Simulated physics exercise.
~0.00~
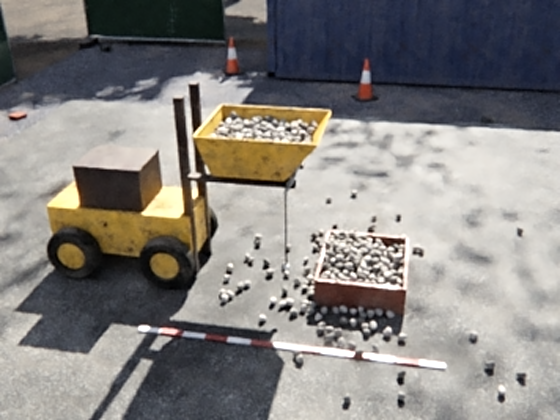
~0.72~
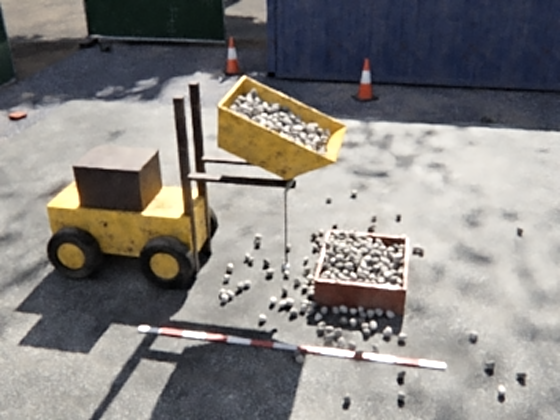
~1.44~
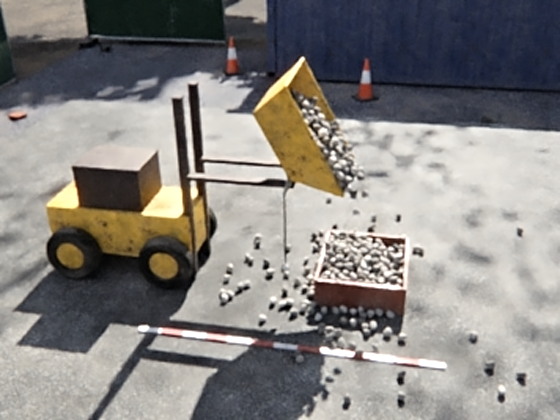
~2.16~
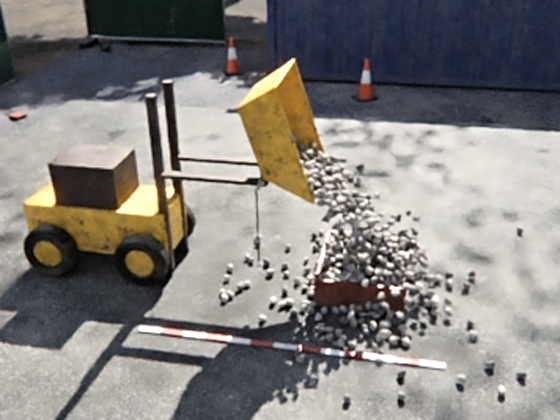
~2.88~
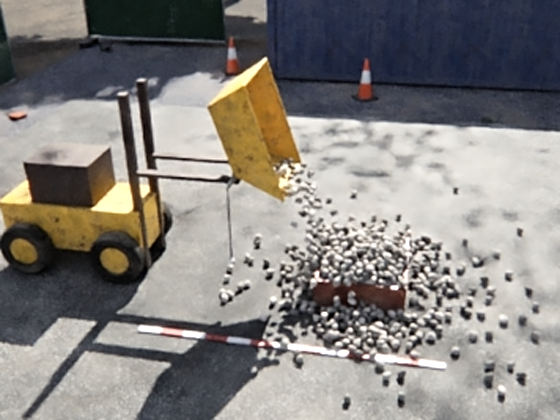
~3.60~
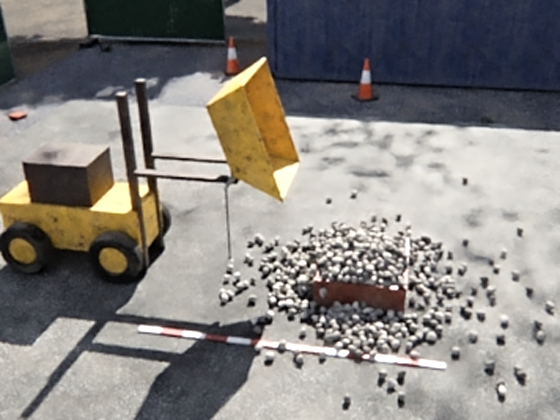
At the start, a yellow forklift on grey pavement holds up a yellow skip full of pale stones, while more stones already fill and surround a reddish bin on the right. The skip tips forward to the right, slowly at first and then steeply, until its stones slide to the lower edge. They pour down onto the bin as the forklift backs away to the left, drawing the skip with it. The stones heap over the bin and scatter across the ground around it. Finally the skip hangs steeply tilted and empty, and the forklift stands still beside the wide, spread-out pile.
